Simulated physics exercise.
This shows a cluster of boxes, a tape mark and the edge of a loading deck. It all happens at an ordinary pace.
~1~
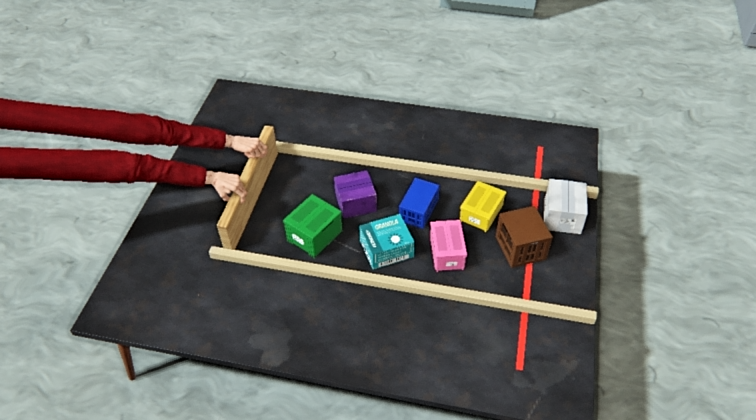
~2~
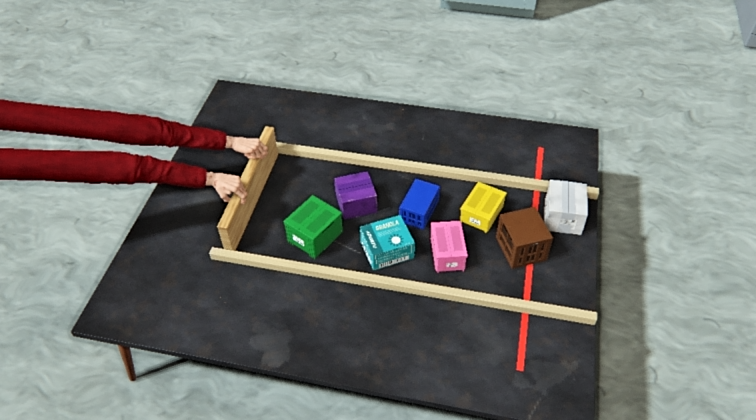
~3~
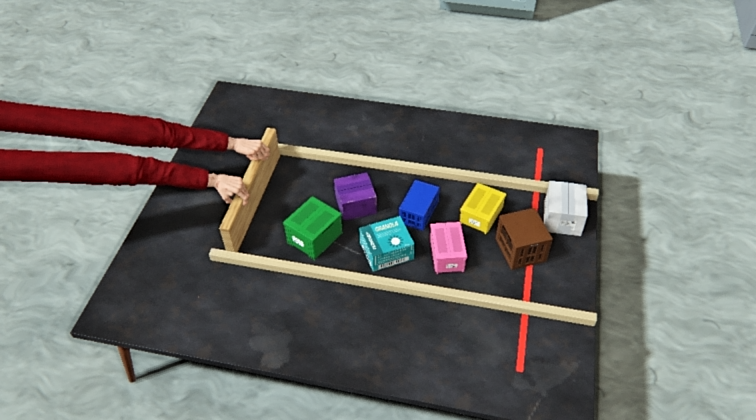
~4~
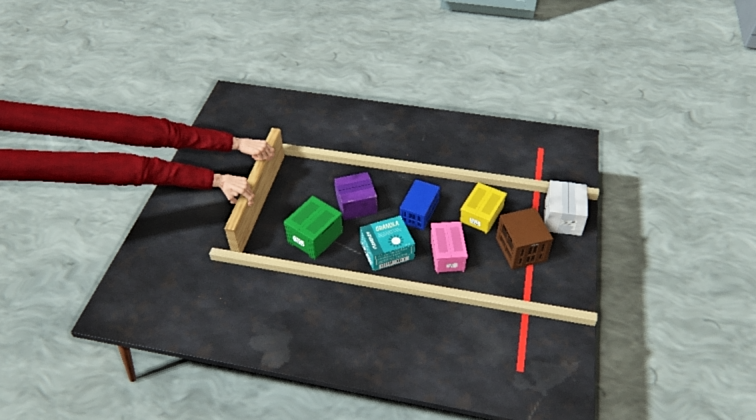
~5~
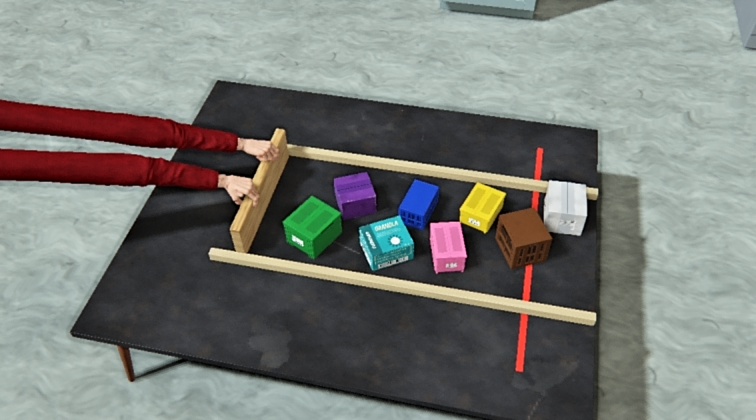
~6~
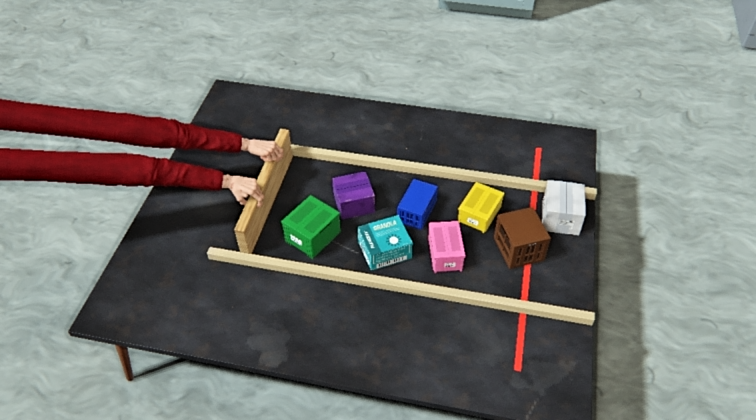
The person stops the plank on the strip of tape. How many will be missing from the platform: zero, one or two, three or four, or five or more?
As it turns out, the number that fall off is three or four.
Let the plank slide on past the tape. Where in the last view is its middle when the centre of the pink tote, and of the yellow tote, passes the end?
About (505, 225), and (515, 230) for the other.
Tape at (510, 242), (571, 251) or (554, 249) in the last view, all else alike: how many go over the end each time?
In that order 3, 6 and 6.
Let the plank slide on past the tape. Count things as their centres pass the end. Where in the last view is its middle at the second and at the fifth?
First at (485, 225), next at (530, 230).
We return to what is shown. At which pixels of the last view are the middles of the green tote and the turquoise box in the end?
The green tote stops around (550, 261); the turquoise box around (592, 292).
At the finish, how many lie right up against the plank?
That makes 2.
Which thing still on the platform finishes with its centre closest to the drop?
That is the turquoise box.
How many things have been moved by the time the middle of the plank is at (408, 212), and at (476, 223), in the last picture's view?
At the one place 7, at the other 8.
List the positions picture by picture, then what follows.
White parcel (565, 206); brown crate (523, 237); yellow tote (483, 206); plank (250, 187); tape (532, 244), in the first frame.
Brown crate (524, 238); plank (250, 187), in the second frame.
Yellow tote (483, 208); green tote (314, 228), in the third frame.
White parcel (566, 208); turquoise box (387, 243), in the fourth frame.
Brown crate (523, 238); pink tote (448, 247), in the fifth frame.
White parcel (563, 208); brown crate (521, 238); yellow tote (481, 207); plank (266, 190); tape (530, 245), in the sixth frame.
Early on, none off yet; white parcel at rest near (563, 208); brown crate at rest near (521, 238); yellow tote at rest near (481, 207).
A while later, none off yet; white parcel travelled a little near (571, 204); brown crate travelled about its own width near (551, 235); yellow tote travelled about its own width near (520, 210).
Finally, the number that fall off is three or four; lost, pink tote, yellow tote, brown crate and white parcel.
